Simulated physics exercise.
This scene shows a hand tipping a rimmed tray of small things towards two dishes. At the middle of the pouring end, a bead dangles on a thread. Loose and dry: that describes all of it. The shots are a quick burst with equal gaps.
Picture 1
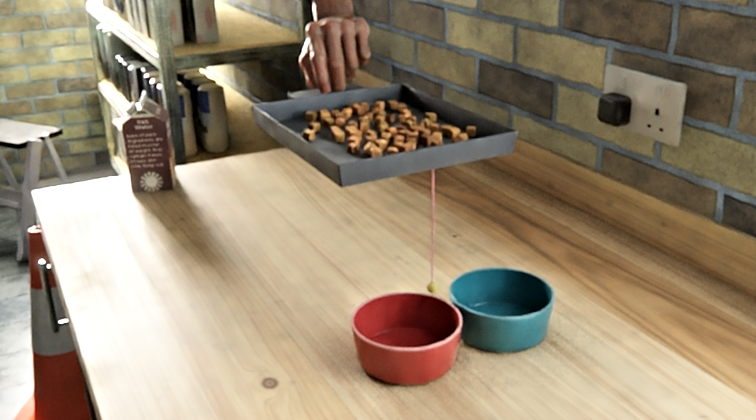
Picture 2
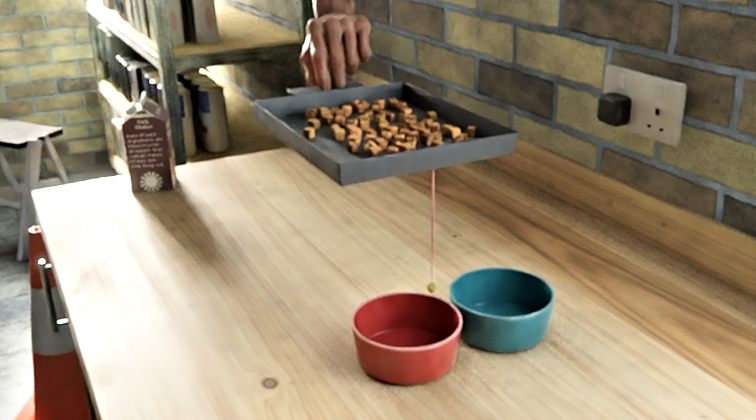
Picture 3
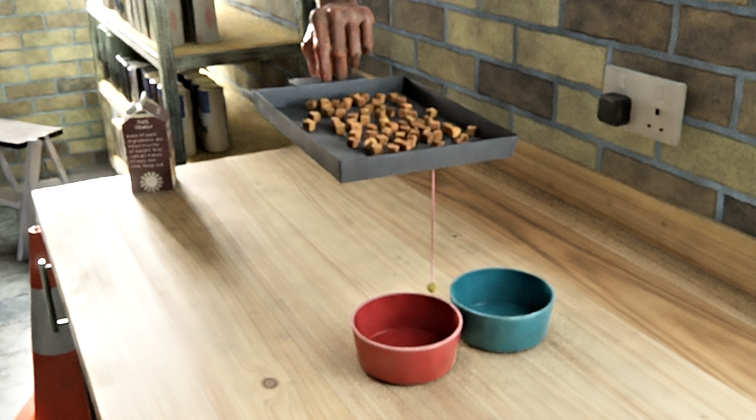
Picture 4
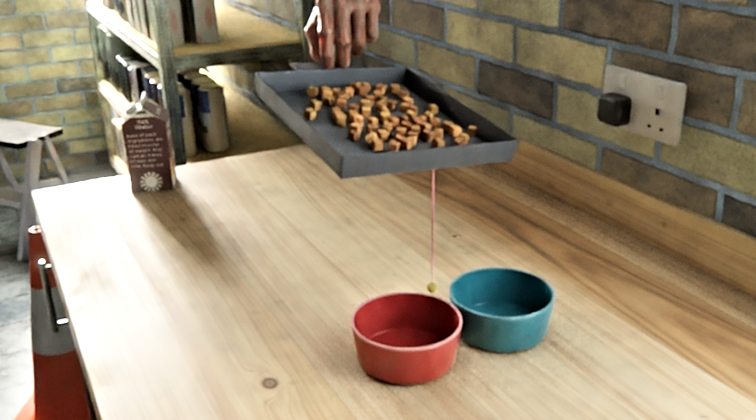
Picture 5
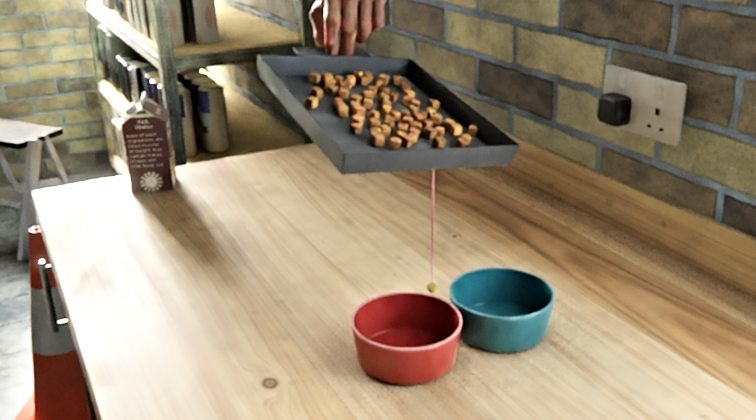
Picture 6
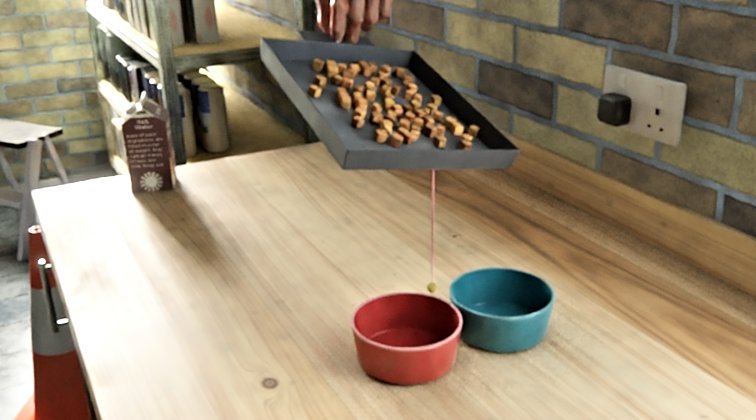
A hand gradually tilts a dark tray of small brown cubes above two empty dishes.
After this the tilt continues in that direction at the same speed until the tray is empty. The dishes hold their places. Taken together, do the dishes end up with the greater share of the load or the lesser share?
They end up with the greater share.
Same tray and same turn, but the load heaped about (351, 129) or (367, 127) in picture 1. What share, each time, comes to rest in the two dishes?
About 80 and 70 per cent.
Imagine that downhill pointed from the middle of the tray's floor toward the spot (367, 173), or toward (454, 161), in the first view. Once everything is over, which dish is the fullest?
For the first place it's the left-side dish, for the second the right-side dish.
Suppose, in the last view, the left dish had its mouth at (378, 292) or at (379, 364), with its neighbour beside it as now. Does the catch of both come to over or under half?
For the two tries in order: Not as much as half, not as much as half.
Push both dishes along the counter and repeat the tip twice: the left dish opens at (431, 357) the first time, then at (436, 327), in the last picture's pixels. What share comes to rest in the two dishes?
The first try yields 10% and the second yields 60%.
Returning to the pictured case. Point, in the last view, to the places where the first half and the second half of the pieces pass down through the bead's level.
Earlier portion about (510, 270); later portion about (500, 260).
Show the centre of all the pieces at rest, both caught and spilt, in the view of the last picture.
The centre settles at about (507, 317).
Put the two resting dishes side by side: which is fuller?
The fuller one is the right side.
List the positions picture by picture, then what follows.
Corners of the pouring end at (340, 163) and (513, 131), level; middle of the load at (383, 130), brown sugar cubes; left dish at (435, 361); right dish at (533, 330); bead on its thread at (432, 287), in the first picture.
Corners of the pouring end at (341, 162) and (513, 132), level; middle of the load at (383, 128), in the second picture.
Corners of the pouring end at (342, 159) and (514, 135), tipped barely, lowest at the right corner; middle of the load at (383, 124), in the third picture.
Corners of the pouring end at (344, 155) and (515, 139), tipped a little, lowest at the right corner; middle of the load at (384, 117), in the fourth picture.
Corners of the pouring end at (347, 151) and (516, 144), tipped a little, lowest at the right corner; middle of the load at (386, 111), in the fifth picture.
Corners of the pouring end at (350, 148) and (517, 149), tipped clearly, lowest at the right corner; middle of the load at (388, 104); left dish at (435, 361); right dish at (533, 330), in the sixth picture.
Soon after the last picture, tray tipped steeply; all on the tray.
A little later, tray tipped right over; nearly all on the tray; a small part in the right dish.
Later still, tray tipped past a quarter turn; most in the right dish; a small part outside both.
At rest, tray tipped past a quarter turn; none in the left dish; most in the right dish; a small part outside both.
